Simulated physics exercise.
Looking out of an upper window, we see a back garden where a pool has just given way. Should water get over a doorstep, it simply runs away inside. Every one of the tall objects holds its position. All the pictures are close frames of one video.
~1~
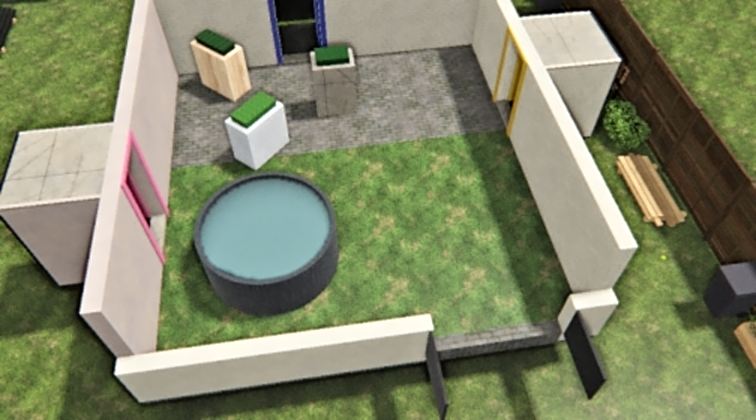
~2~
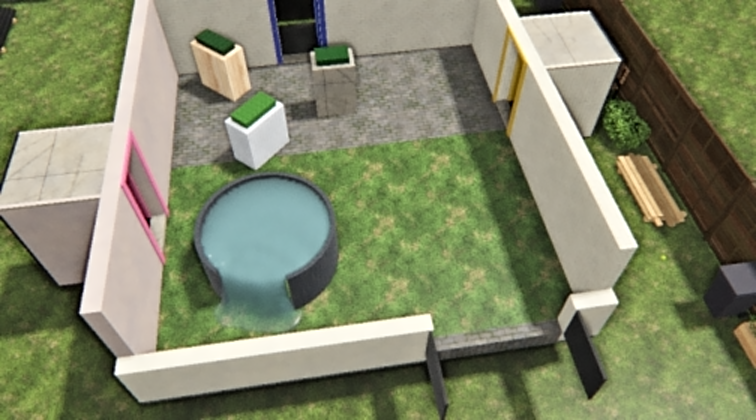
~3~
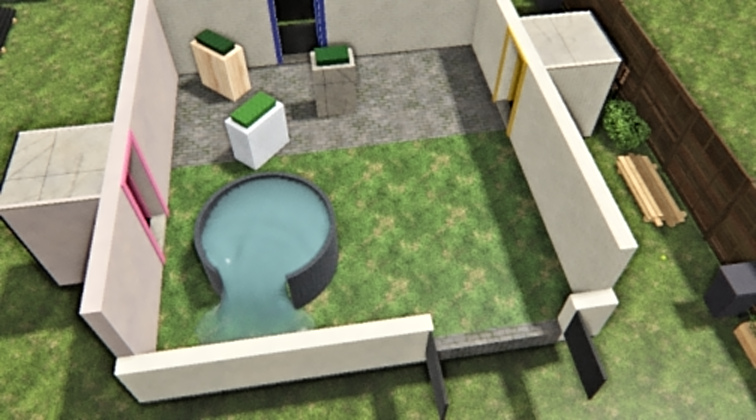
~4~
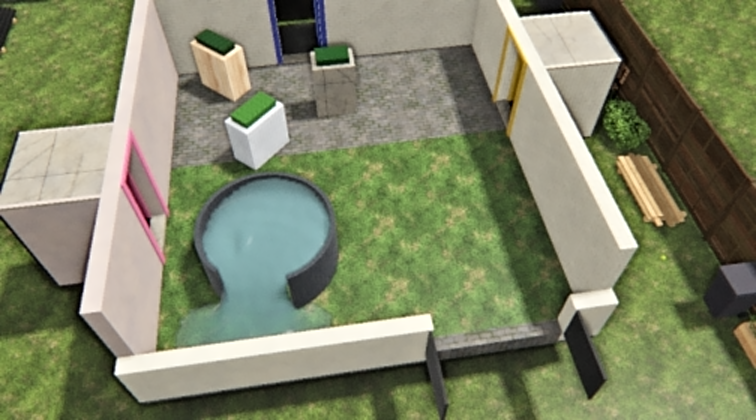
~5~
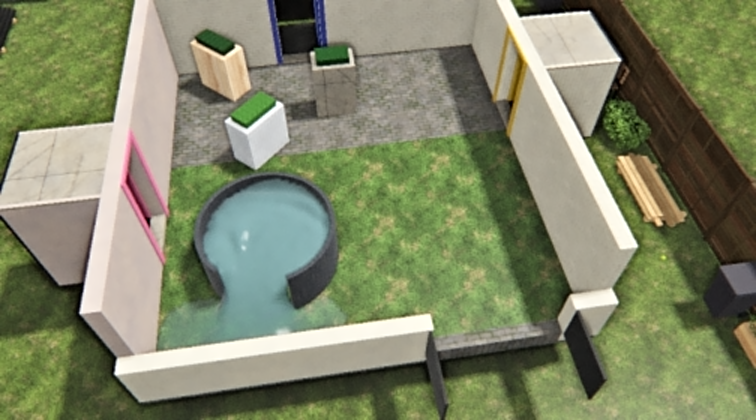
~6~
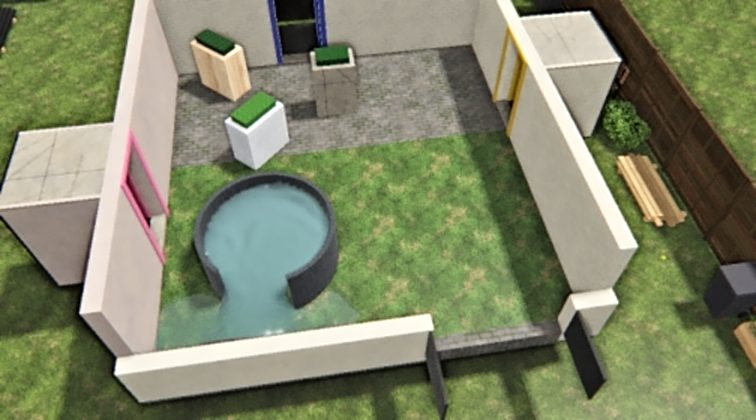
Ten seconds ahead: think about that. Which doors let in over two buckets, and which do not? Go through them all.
Result: The yellow door receives no more than two buckets. The blue door receives no more than two buckets. The pink door receives more than two buckets.
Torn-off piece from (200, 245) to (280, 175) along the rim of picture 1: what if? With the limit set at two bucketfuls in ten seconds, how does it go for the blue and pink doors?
Result - blue: Crosses the threshold; pink: Crosses the threshold.
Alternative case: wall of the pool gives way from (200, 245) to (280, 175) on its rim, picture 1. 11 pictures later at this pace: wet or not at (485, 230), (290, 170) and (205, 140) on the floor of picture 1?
Point by point: Unwetted; soaked; soaked.
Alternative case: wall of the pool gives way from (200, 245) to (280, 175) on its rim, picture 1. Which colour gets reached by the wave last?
Last in line is the yellow door.
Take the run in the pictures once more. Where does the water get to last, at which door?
Going by the pictures, I'd say the yellow-painted one.
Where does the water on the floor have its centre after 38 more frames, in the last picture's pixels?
Point: (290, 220).
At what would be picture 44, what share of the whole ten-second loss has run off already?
Share gone by then: About 55 %.
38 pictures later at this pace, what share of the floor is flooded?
I'd guess some 75 per cent.
A moment on, water covers 15 % of the floor; the yellow door not reached, the blue door not reached, the pink door not reached.
Next, water covers 30 % of the floor; the yellow door not reached, the blue door not reached, the pink door wet at the sill, nothing in.
Then, water covers 55 % of the floor; the yellow door not reached, the blue door not reached, the pink door under two buckets in.
Later, water covers 75 % of the floor; the yellow door not reached, the blue door under two buckets in, the pink door over two buckets in.
In the end, water covers 100 % of the floor; the yellow door wet at the sill, nothing in, the blue door under two buckets in, the pink door over two buckets in.
